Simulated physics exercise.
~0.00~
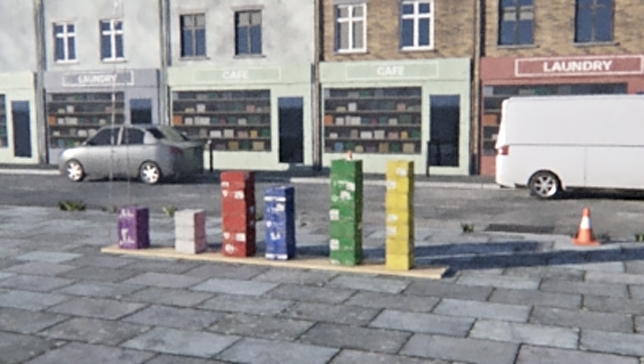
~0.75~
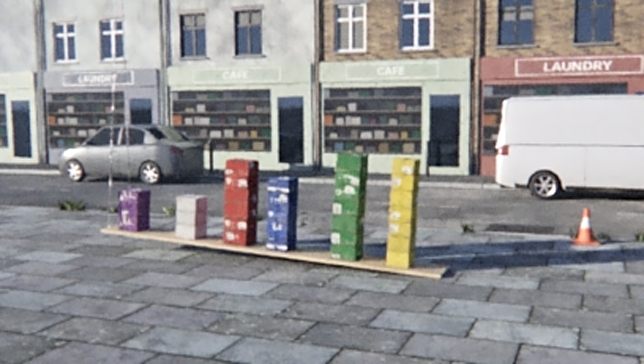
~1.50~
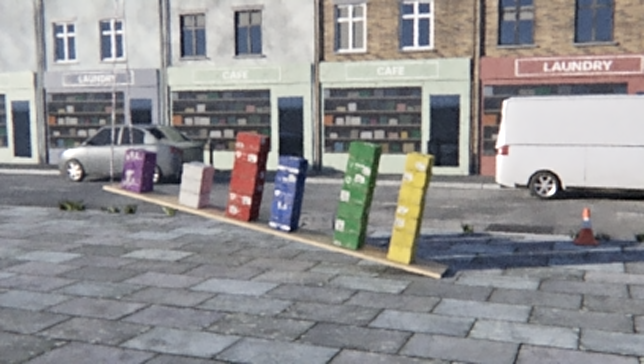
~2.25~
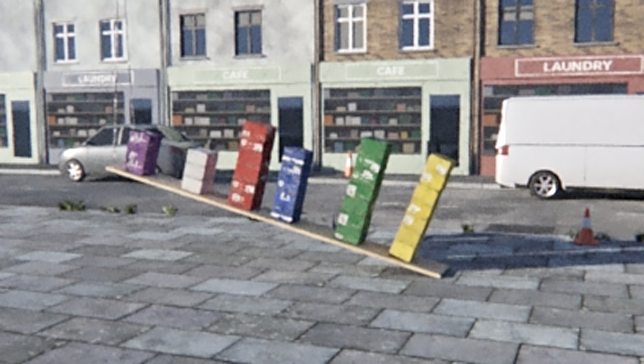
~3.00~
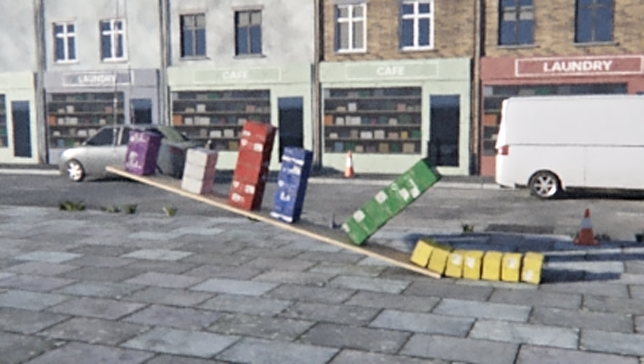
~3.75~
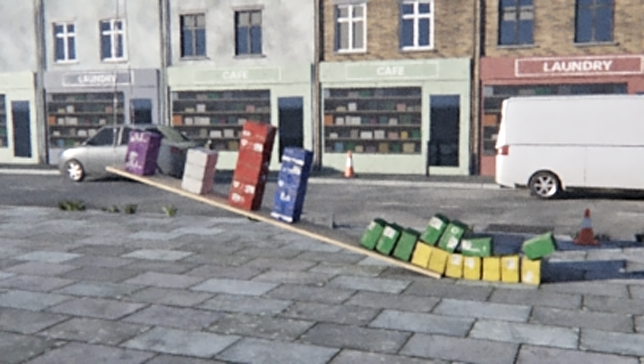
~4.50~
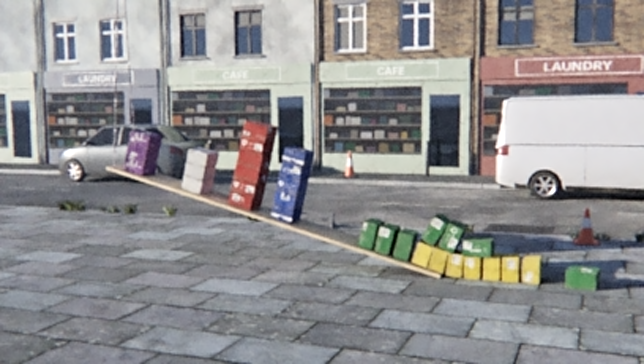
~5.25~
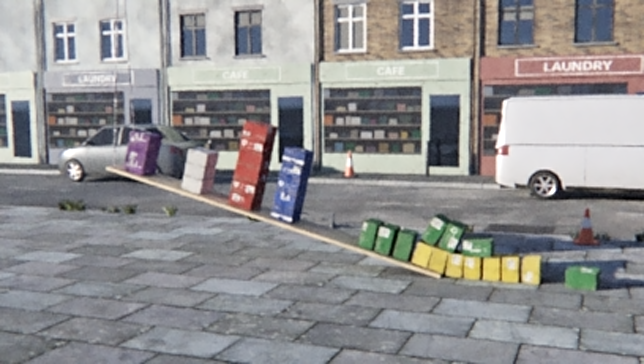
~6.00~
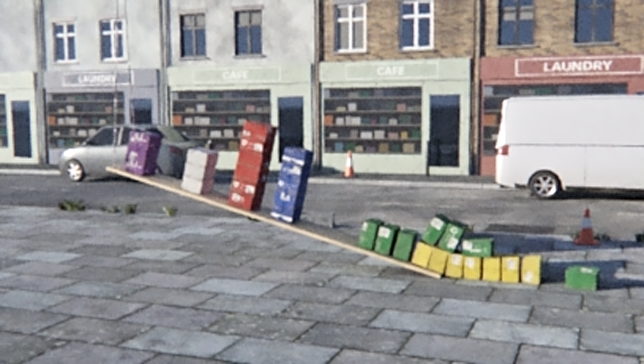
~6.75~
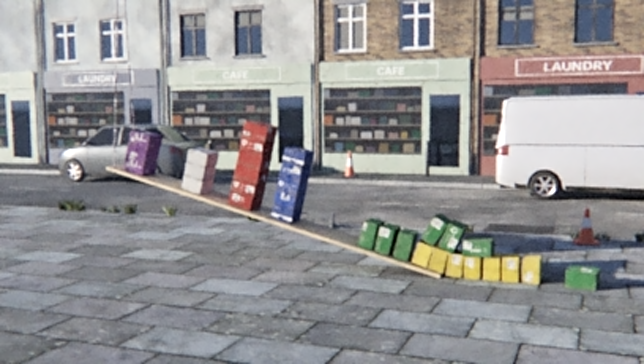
A long flat board carrying six coloured stacks of boxes rises at its left end on a paved street, in front of shops, a parked car and a white van. As the slope steepens, every stack leans to the right along with it. The yellow stack at the low end tips furthest and topples off onto the paving, landing in a row. The tall green one follows, breaking apart over the yellow boxes, and one green box tumbles beyond them to the ground. The board stays tilted, with the purple, pale, red and blue stacks still upright on it.
